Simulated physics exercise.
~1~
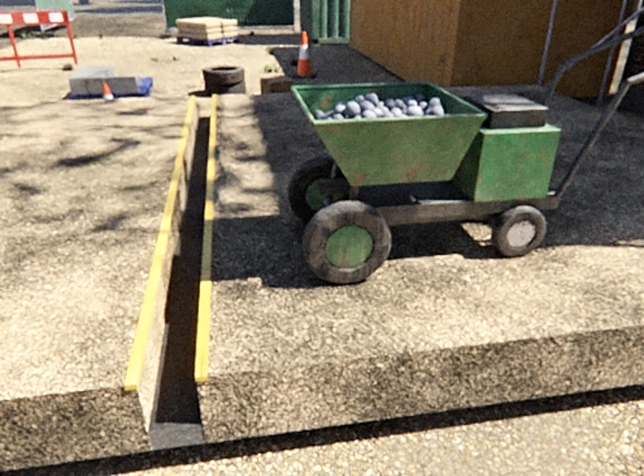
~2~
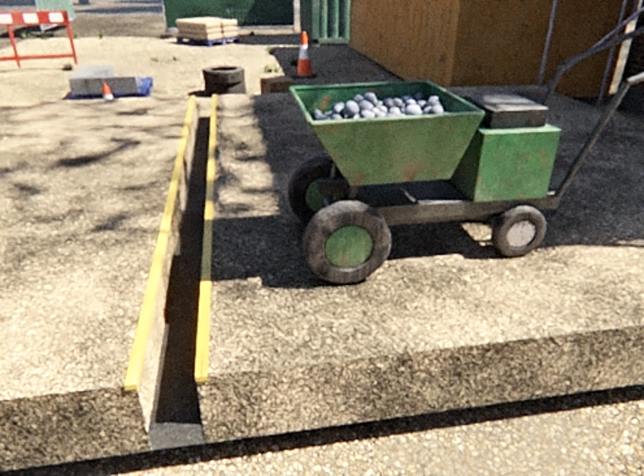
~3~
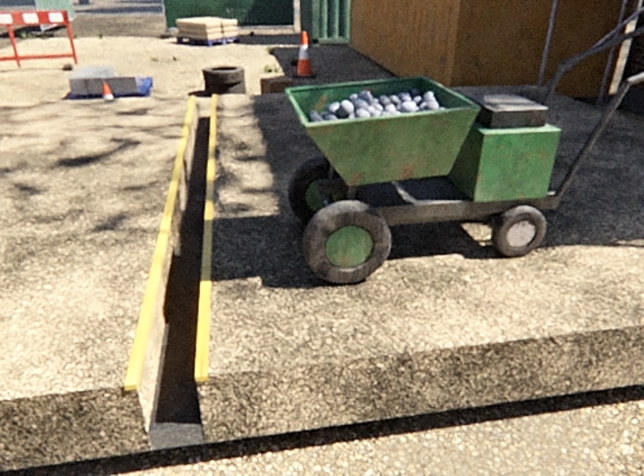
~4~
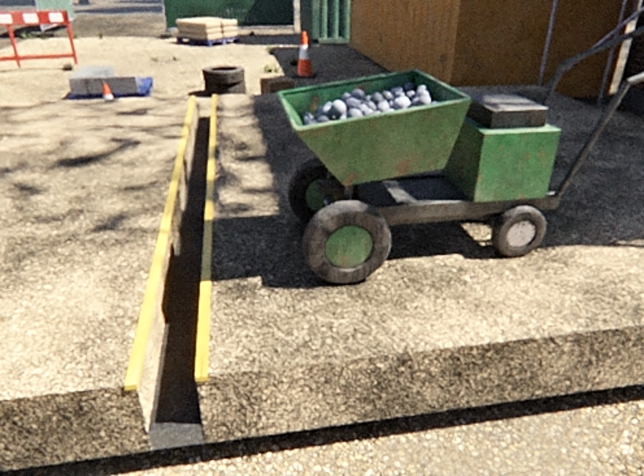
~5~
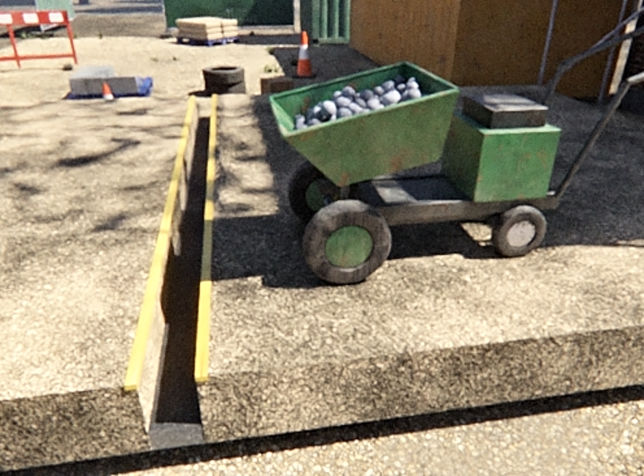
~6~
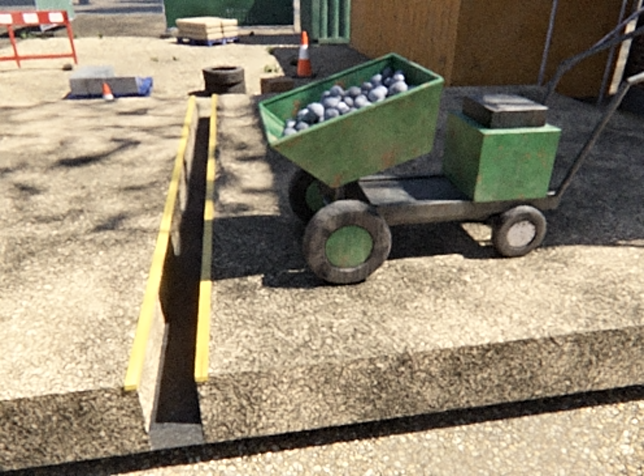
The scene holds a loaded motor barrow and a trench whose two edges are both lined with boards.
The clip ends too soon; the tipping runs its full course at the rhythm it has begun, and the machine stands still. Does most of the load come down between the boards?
Majority in.
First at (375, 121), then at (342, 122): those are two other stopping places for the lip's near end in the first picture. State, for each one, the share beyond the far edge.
In turn 0 and 0 in a hundred.
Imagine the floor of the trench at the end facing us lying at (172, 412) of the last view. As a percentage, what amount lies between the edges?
About 60 %.
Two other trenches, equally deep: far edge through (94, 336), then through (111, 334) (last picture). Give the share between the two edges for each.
About 100 and 100 per cent.
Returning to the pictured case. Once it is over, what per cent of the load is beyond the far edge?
Share of load: Near 10 %.
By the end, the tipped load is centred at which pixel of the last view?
Somewhere around (184, 276) in the last picture.
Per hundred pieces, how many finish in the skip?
5 per cent, roughly.
Soon, skip tipped steeply; all in the skip.
A while on, skip tipped right over; most in the skip; a stray few short of the trench; about a quarter in or heaped over the trench; a stray few beyond it; a stray few falling.
Towards the end, skip tipped right over; about a quarter in the skip; a small part short of the trench; about two thirds in or heaped over the trench; a small part beyond it.
Finally, skip tipped right over; a small part in the skip; a small part short of the trench; most in or heaped over the trench; a small part beyond it.
